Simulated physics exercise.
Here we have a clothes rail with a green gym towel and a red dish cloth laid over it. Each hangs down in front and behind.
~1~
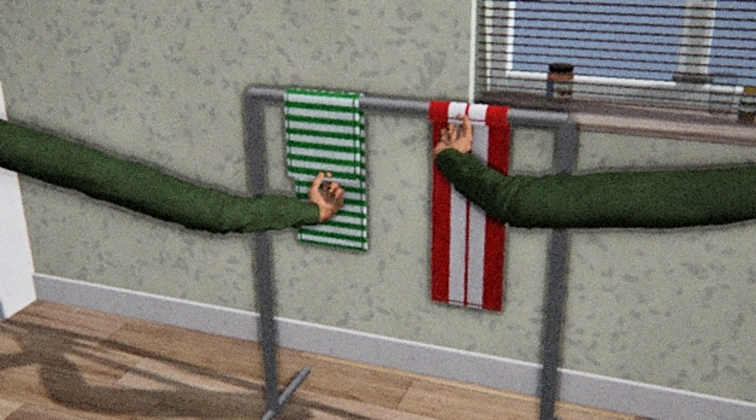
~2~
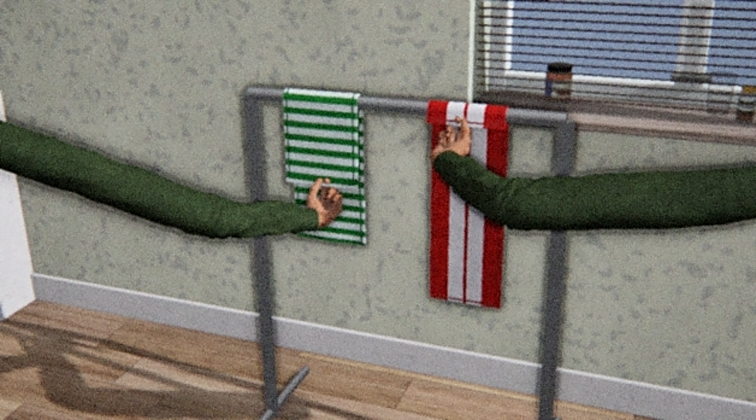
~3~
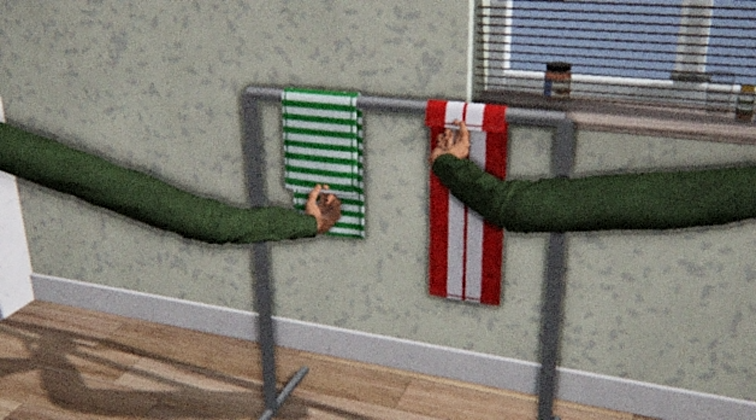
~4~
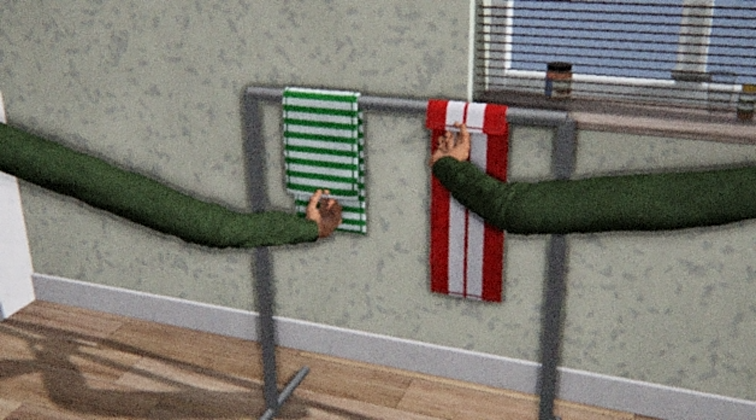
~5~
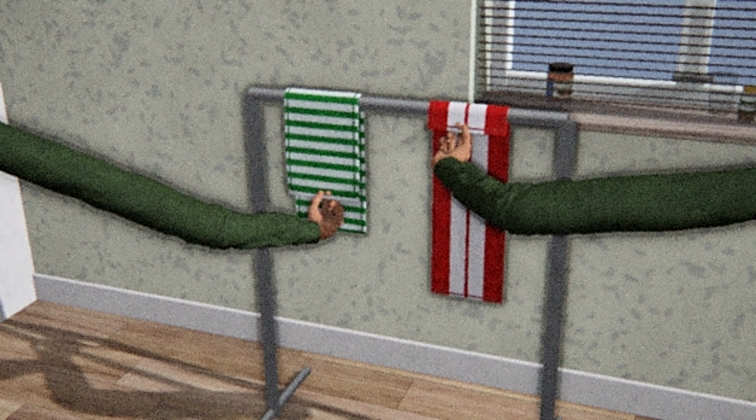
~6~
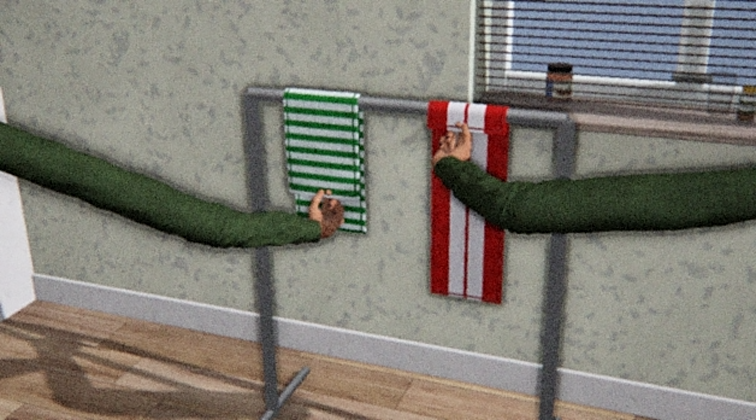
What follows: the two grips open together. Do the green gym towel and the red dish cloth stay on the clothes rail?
The green gym towel keeps its place, the red dish cloth slides off.
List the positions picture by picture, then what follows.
The first frame shows gym towel front hem (341, 177), back hem (349, 245); dish cloth front hem (448, 117), back hem (449, 299).
The second frame shows gym towel front hem (339, 183); dish cloth front hem (446, 119).
The third frame shows gym towel front hem (338, 189); dish cloth front hem (445, 122).
The fourth frame shows gym towel front hem (339, 194); dish cloth front hem (446, 124).
The fifth frame shows gym towel front hem (341, 195); dish cloth front hem (447, 125).
The sixth frame shows gym towel front hem (341, 194), back hem (348, 228), front over half the back; dish cloth front hem (447, 125), back hem (448, 292), front far shorter than the back.
Then, 0.32 s on from there, gym towel as it was left; dish cloth clear of the rail and dropping near (467, 249).
Then, 0.56 s on from there, gym towel as it was left; dish cloth clear of the rail and dropping.
Then, 0.88 s on from there, gym towel as it was left; dish cloth in a heap on the floor.
In the end, gym towel as it was left; dish cloth in a heap on the floor. The green gym towel stays on and the red dish cloth slips to the floor.
